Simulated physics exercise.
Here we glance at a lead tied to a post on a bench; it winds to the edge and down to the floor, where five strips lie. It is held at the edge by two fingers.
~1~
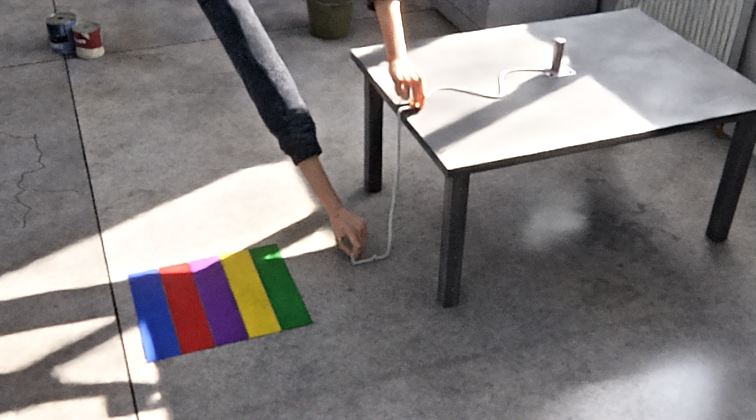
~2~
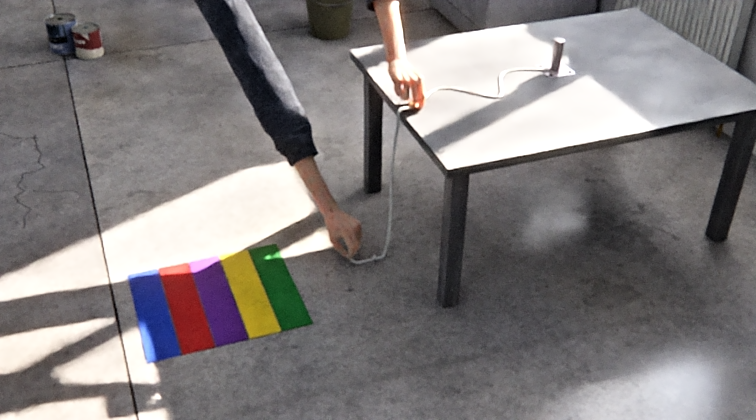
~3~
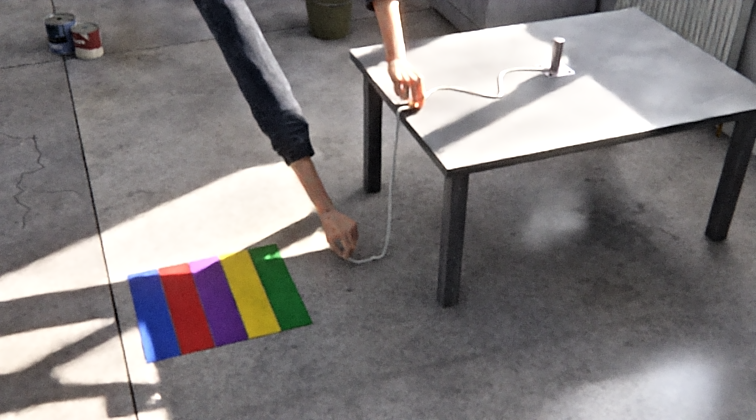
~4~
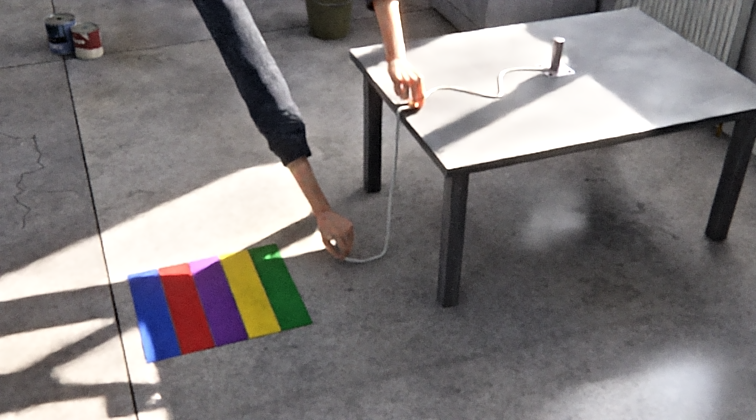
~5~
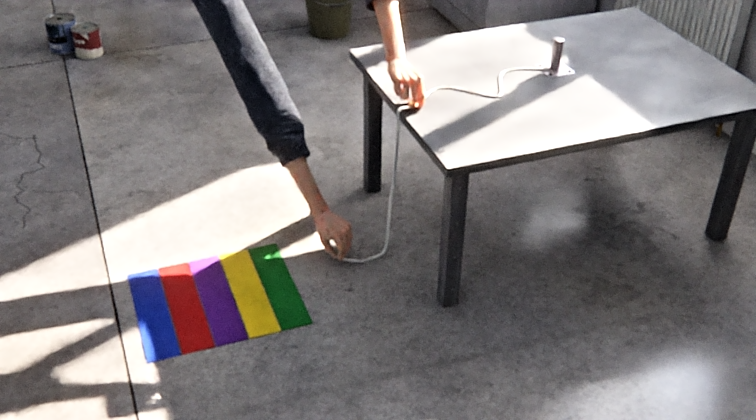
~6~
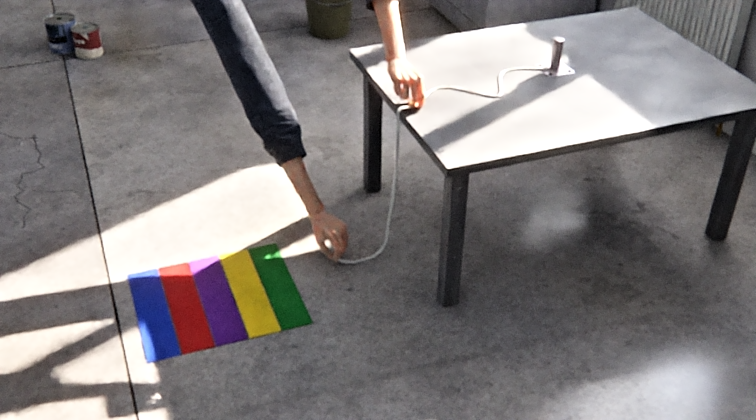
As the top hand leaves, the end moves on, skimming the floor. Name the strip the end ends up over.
Red.
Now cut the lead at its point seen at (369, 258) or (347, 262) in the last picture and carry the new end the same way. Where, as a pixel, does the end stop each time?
(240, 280) and (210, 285).
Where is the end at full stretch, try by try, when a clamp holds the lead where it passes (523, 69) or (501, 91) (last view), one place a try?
In order: Close to (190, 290) and close to (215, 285).
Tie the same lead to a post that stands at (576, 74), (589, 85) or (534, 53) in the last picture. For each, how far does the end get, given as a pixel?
Approximate places, in that order: (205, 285), (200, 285), (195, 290).
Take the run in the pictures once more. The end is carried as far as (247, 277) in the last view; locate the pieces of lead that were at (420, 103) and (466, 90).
(392, 132) for the first, (435, 98) for the second.
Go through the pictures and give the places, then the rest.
In the first frame, end (353, 254); green (291, 311); yellow (260, 318); purple (227, 326); red (194, 334); blue (160, 341).
In the second frame, end (348, 255); lead through (517, 70) (498, 97) (432, 92) (397, 128) (391, 187) (387, 243).
In the third frame, end (344, 256).
In the fourth frame, end (340, 257); lead through (516, 69) (498, 96) (431, 91) (398, 128) (392, 186) (387, 242).
In the fifth frame, end (338, 257).
In the sixth frame, end (334, 258); lead through (516, 69) (498, 96) (431, 91) (398, 127) (395, 186) (385, 243).
A little later, end near (247, 277); over yellow.
Next, end near (207, 286); over purple.
When it is tight, end near (185, 291); over red. It gets as far as the red strip.
